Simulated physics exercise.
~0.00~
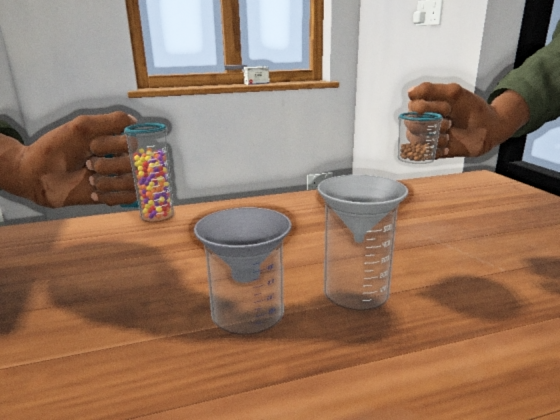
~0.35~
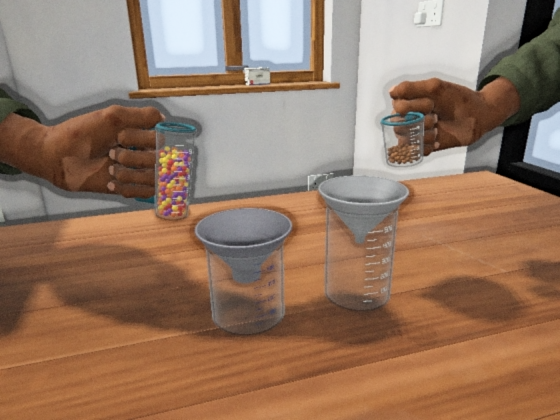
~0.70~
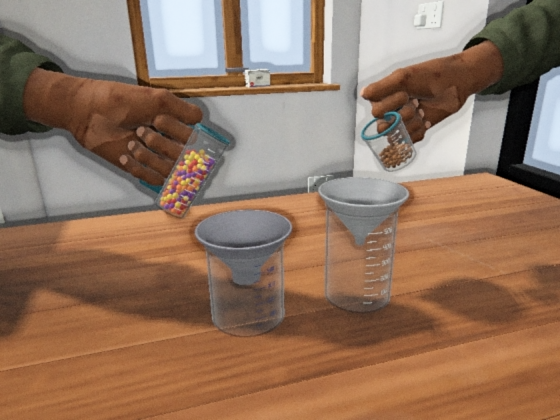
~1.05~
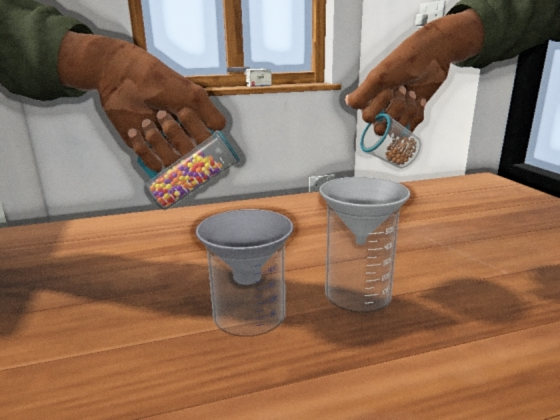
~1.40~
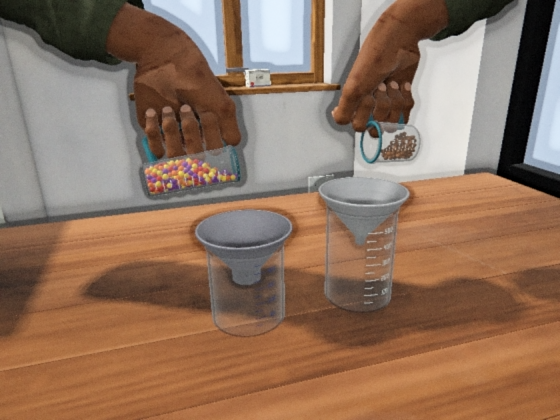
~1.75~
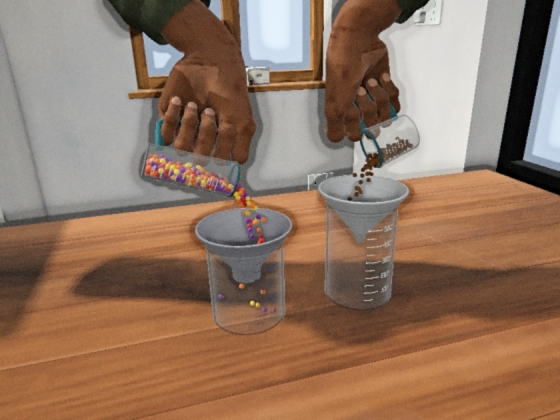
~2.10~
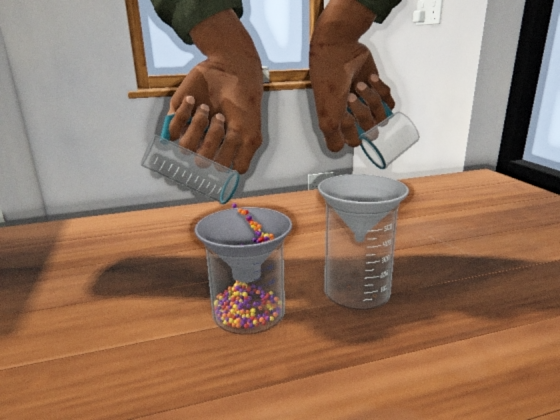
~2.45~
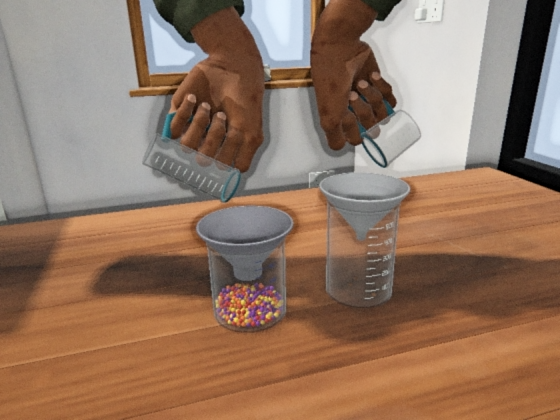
Two hands tipped clear cups over grey funnels, pouring colourful beads on the left and small brown pieces on the right. The beads ran through and piled up in the left jar, while the brown bits stayed up in the right funnel, leaving its jar looking almost empty.
